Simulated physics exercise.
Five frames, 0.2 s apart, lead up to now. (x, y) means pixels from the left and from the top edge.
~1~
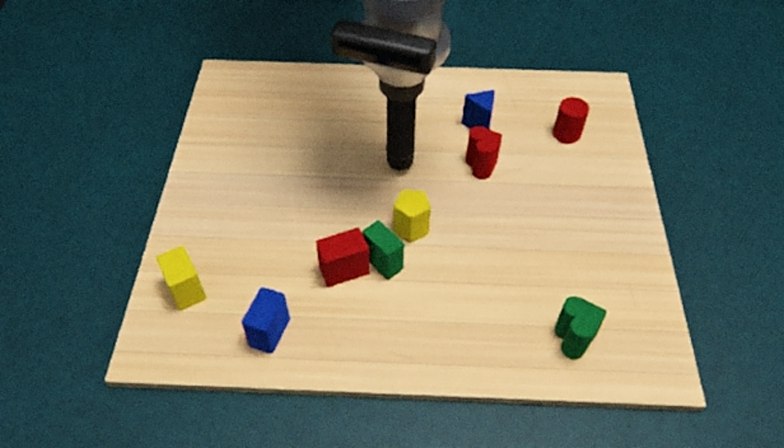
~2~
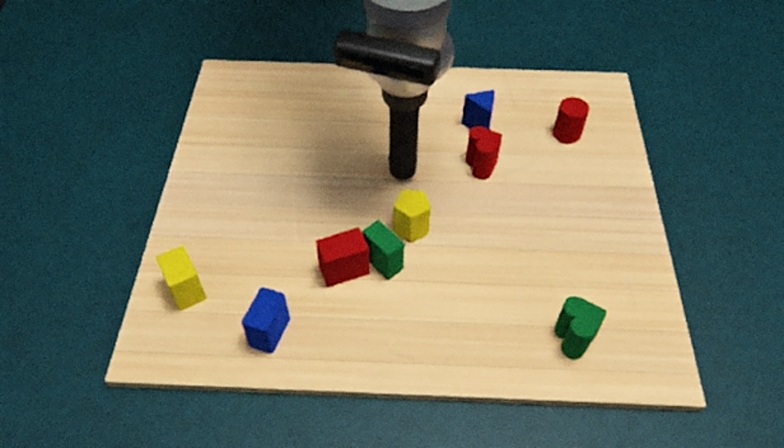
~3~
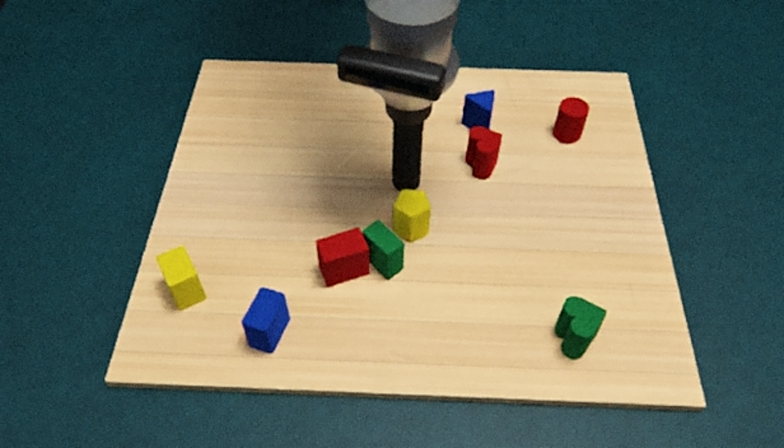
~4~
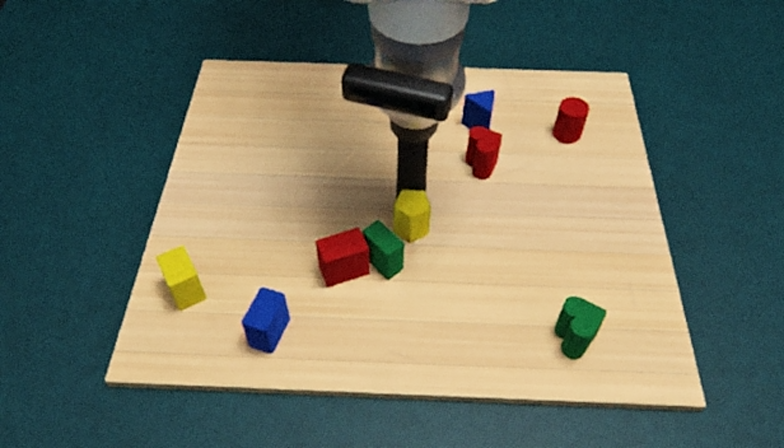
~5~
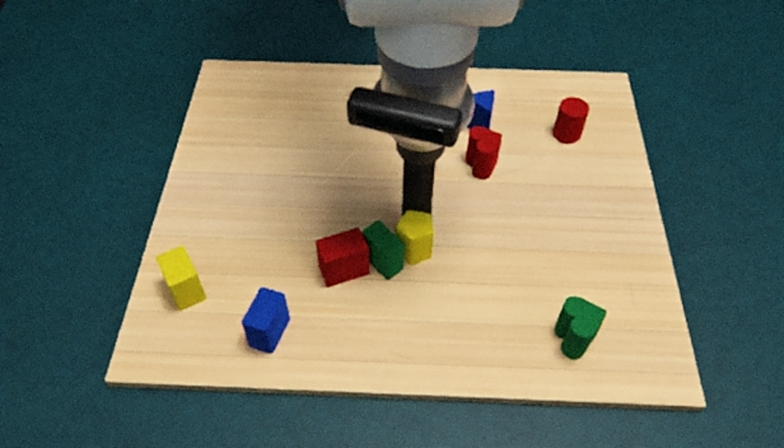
On a wooden board, a robot arm's black post nudges a yellow block slightly downward.
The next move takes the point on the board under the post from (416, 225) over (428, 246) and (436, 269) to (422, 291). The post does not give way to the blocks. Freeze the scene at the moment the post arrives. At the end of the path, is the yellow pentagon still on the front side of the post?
In short: Yes.
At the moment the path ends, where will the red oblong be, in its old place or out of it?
That block stays in place.
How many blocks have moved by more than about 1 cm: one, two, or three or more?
Once the path ends, one block will have shifted.
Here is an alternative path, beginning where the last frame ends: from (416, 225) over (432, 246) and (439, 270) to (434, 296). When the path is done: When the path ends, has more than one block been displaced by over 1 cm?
No - that is not the case.
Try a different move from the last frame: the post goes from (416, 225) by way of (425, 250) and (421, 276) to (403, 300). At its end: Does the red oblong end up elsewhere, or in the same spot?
The red oblong will stay where it stands.
On the path given first. Halfway along, post (435, 253); yellow pentagon (422, 258), turned 40° clockwise.
At the end, post (423, 286); red oblong still; green oblong still; yellow pentagon (403, 292), turned 55° clockwise.
